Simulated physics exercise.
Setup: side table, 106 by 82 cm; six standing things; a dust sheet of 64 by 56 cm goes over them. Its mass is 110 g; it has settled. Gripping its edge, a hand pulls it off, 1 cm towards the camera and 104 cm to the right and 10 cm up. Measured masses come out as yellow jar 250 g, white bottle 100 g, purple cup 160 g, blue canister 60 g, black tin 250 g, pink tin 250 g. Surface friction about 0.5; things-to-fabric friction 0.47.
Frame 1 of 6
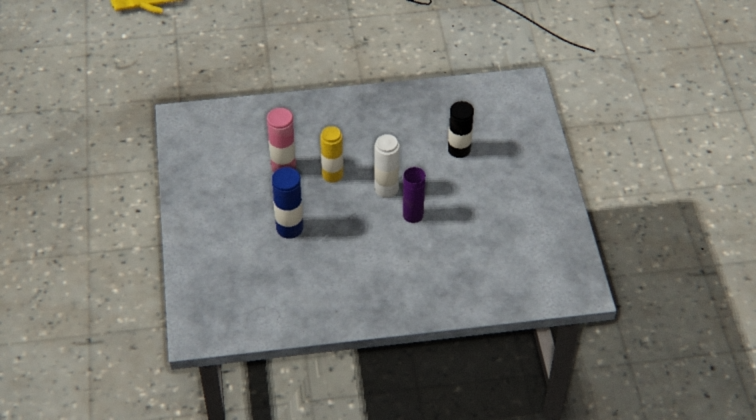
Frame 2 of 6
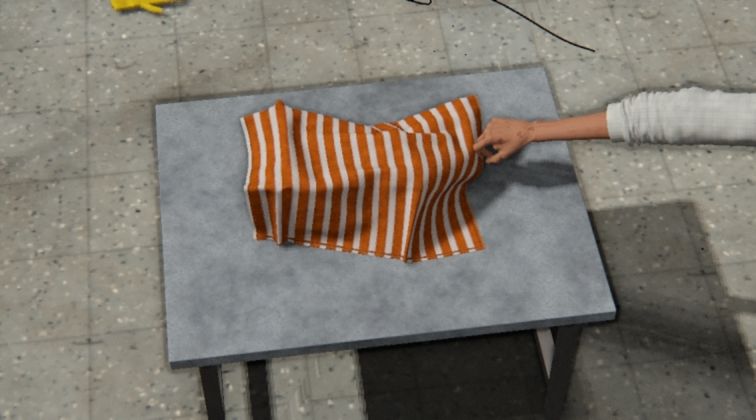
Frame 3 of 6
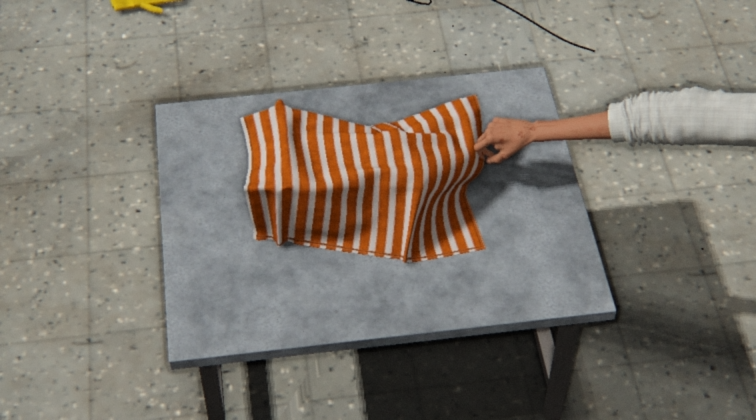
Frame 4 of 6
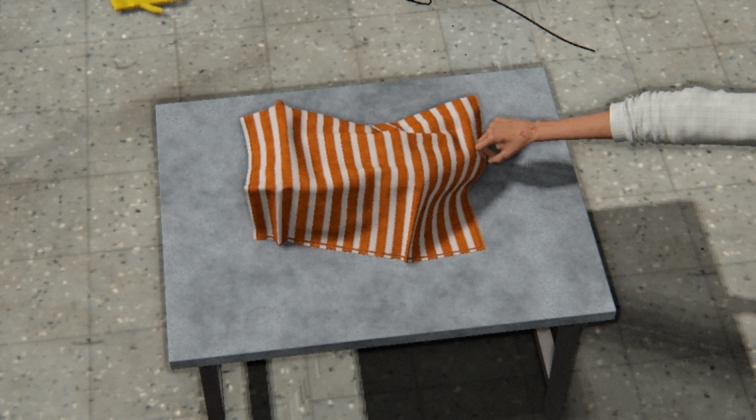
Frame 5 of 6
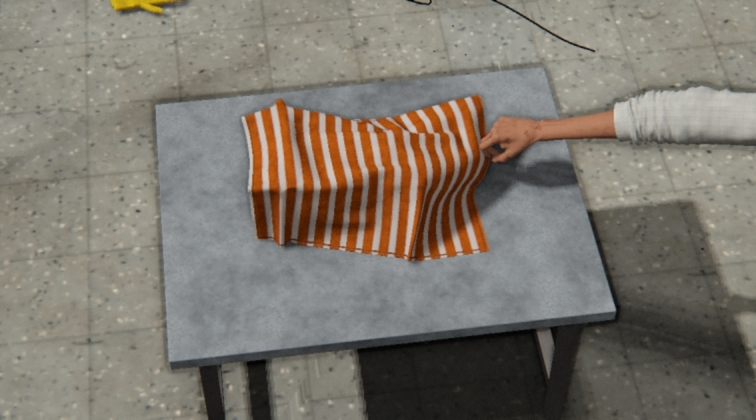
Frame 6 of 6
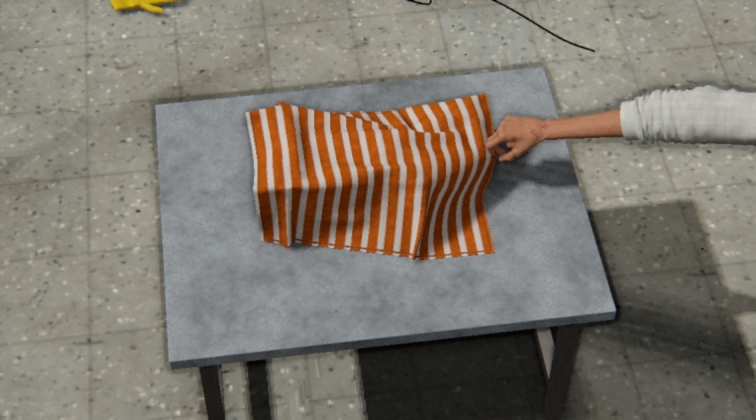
A hand grips an orange-and-white striped cloth covering bottles and canisters, tugging it slightly right.
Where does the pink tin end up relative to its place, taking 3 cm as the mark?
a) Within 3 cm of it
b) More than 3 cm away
Within 3 cm of it.
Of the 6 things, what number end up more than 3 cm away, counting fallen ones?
All told, 1.
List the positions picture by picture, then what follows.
The first frame shows white bottle (387, 142), 18 cm tall; purple cup (415, 175), 15 cm tall; pink tin (280, 117), 19 cm tall; black tin (462, 109), 15 cm tall; blue canister (286, 178), 19 cm tall; yellow jar (331, 133), 16 cm tall.
The second frame shows dust sheet corners (254, 238) (250, 130) (475, 118) (486, 249); grip (483, 160).
The third frame shows dust sheet corners (254, 238) (250, 129); grip (484, 159).
The fourth frame shows dust sheet corners (254, 238) (250, 129); grip (485, 159).
The fifth frame shows dust sheet corners (255, 237) (250, 129); grip (490, 159).
The sixth frame shows dust sheet corners (261, 240) (246, 124) (482, 117) (495, 253); grip (496, 158).
Next, middle of the dust sheet at (470, 153); purple cup 8 cm off its start.
Then, middle of the dust sheet at (601, 147); purple cup on its side, 21 cm off its start, white bottle 3 cm off its start, black tin 2 cm off its start.
After that, middle of the dust sheet at (740, 164); purple cup on its side, 39 cm off its start at (565, 192), black tin 2 cm off its start at (461, 103), white bottle 1 cm off its start at (390, 138).
Later, middle of the dust sheet at a place out of view; purple cup over the edge, white bottle 2 cm off its start, black tin 2 cm off its start.
At the end, middle of the dust sheet at a place out of view; pink tin 0 cm off its start at (280, 117), purple cup over the edge, black tin 2 cm off its start at (462, 104), white bottle 2 cm off its start at (390, 137).
